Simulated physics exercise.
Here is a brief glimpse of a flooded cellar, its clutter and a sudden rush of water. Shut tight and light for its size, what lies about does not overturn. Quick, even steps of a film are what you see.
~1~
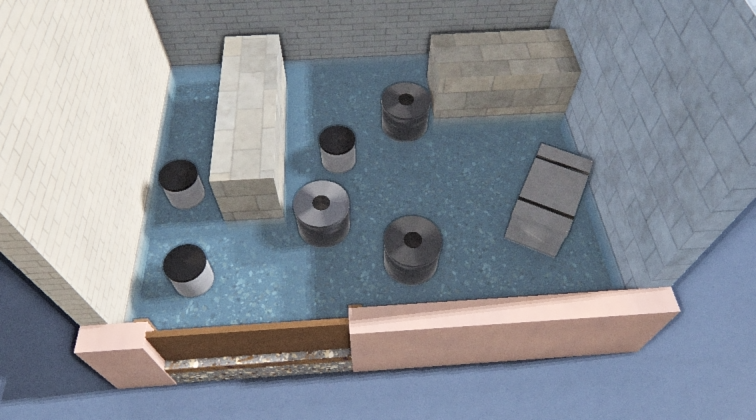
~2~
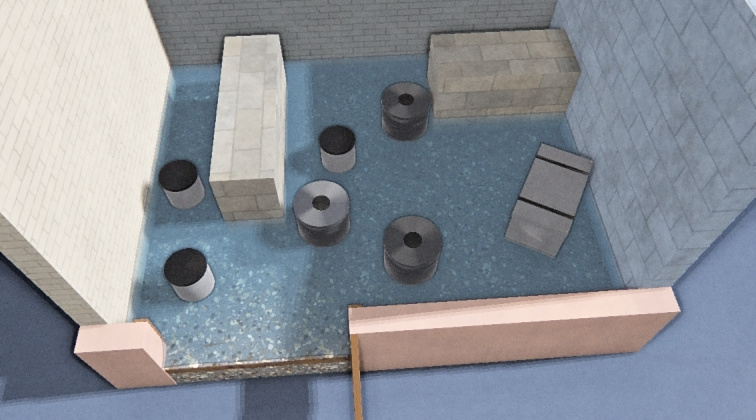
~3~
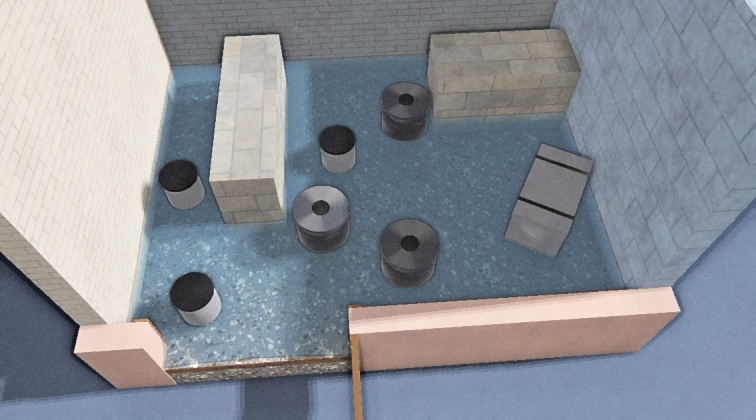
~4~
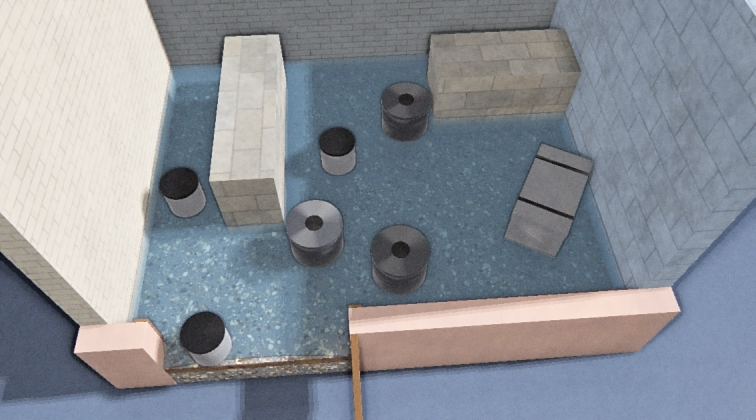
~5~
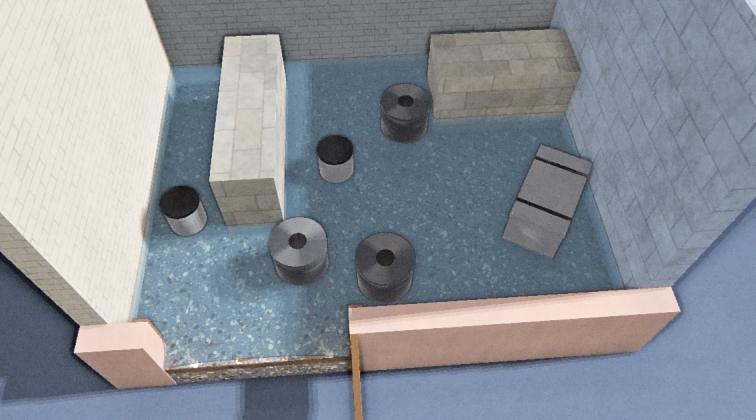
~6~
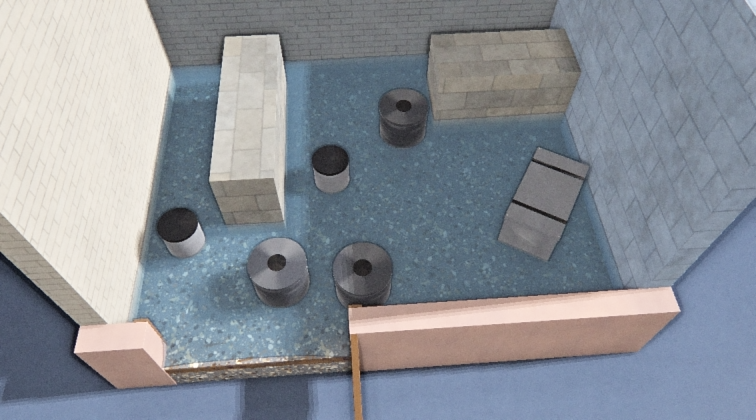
A brown gate swung outward from a low pink wall around a flooded cellar, then a small dark-topped tub drifted to the gap and disappeared, while two larger grey ones floated toward the opening.
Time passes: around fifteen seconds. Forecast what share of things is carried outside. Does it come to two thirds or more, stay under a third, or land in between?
My guess is that the bulk, two thirds or beyond, is carried off.
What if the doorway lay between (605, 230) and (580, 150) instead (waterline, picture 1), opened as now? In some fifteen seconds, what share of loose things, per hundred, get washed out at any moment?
About 70 %.
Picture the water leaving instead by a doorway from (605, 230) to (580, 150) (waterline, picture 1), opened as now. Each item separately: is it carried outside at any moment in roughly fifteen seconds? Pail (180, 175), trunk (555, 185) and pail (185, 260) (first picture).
First one never exits, second exits, third never exits.
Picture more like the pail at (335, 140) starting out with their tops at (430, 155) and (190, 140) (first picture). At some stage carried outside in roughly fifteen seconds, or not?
Result, in sequence: Ends up outside; ends up outside.
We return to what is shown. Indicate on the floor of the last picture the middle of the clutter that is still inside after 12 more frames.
Somewhere near (428, 216) in the last view.
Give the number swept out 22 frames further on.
I get 5.
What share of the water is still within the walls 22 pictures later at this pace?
42 in a hundred.
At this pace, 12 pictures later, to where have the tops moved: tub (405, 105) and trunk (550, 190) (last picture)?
Near pixel (366, 156) and pixel (505, 217).
A moment on, 3 of 7 are out; 4 afloat.
Next, 5 of 7 are out; 2 afloat.
Later, 5 of 7 are out; 2 afloat.
In the end, 6 of 7 are out; 1 afloat.
